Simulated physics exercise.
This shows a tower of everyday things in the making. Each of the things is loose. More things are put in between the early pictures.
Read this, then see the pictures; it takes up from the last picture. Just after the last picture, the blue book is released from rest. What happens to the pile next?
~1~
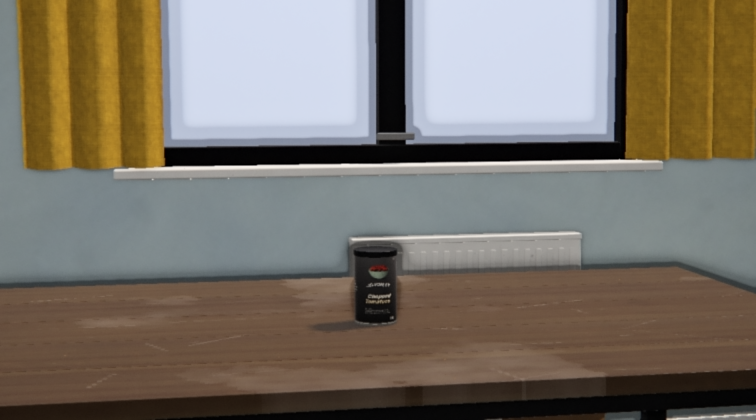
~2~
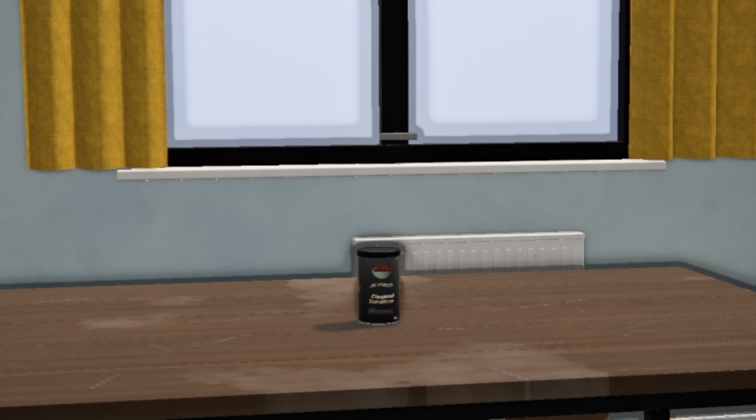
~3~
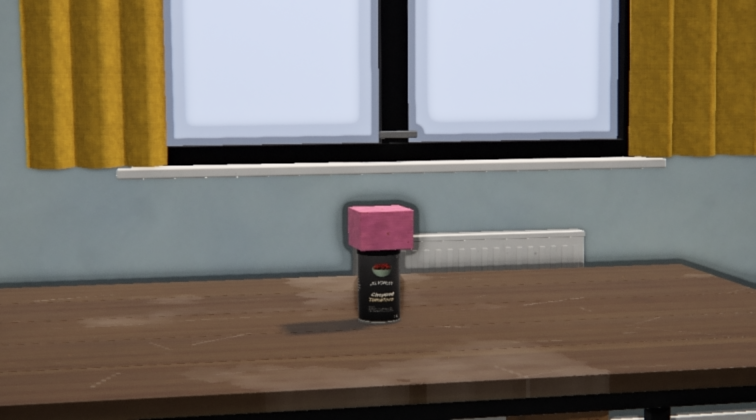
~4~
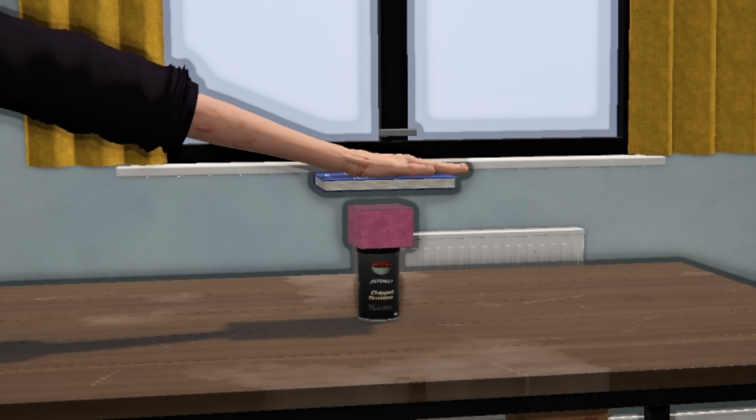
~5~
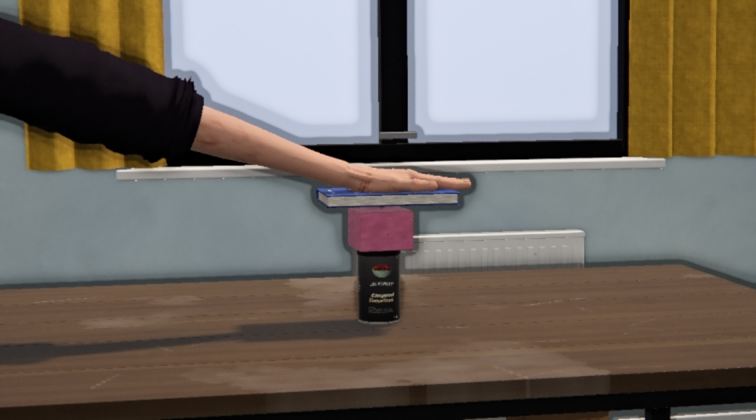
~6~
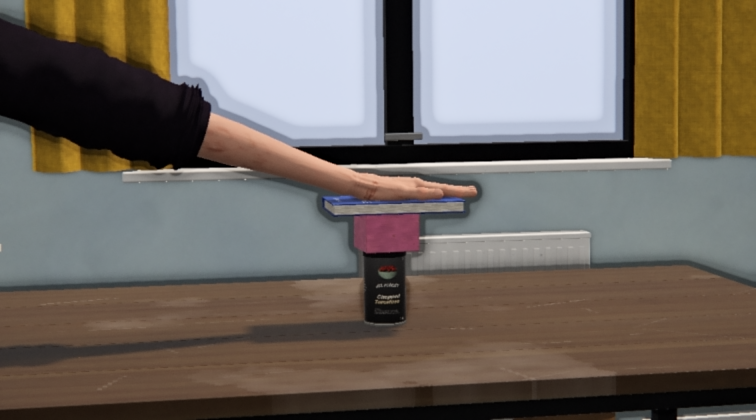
The pile stays balanced.
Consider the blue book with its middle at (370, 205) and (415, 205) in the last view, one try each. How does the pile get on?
Attempt one, the pile survives; attempt two, it falls over.
Then, 0.30 s after the last picture, nothing has stirred.
Then, 0.80 s after the last picture, blue book resting near (392, 205).
At rest, all 3 in place. Seen from the same camera at the end, blue book near (392, 205). The pile stays up.
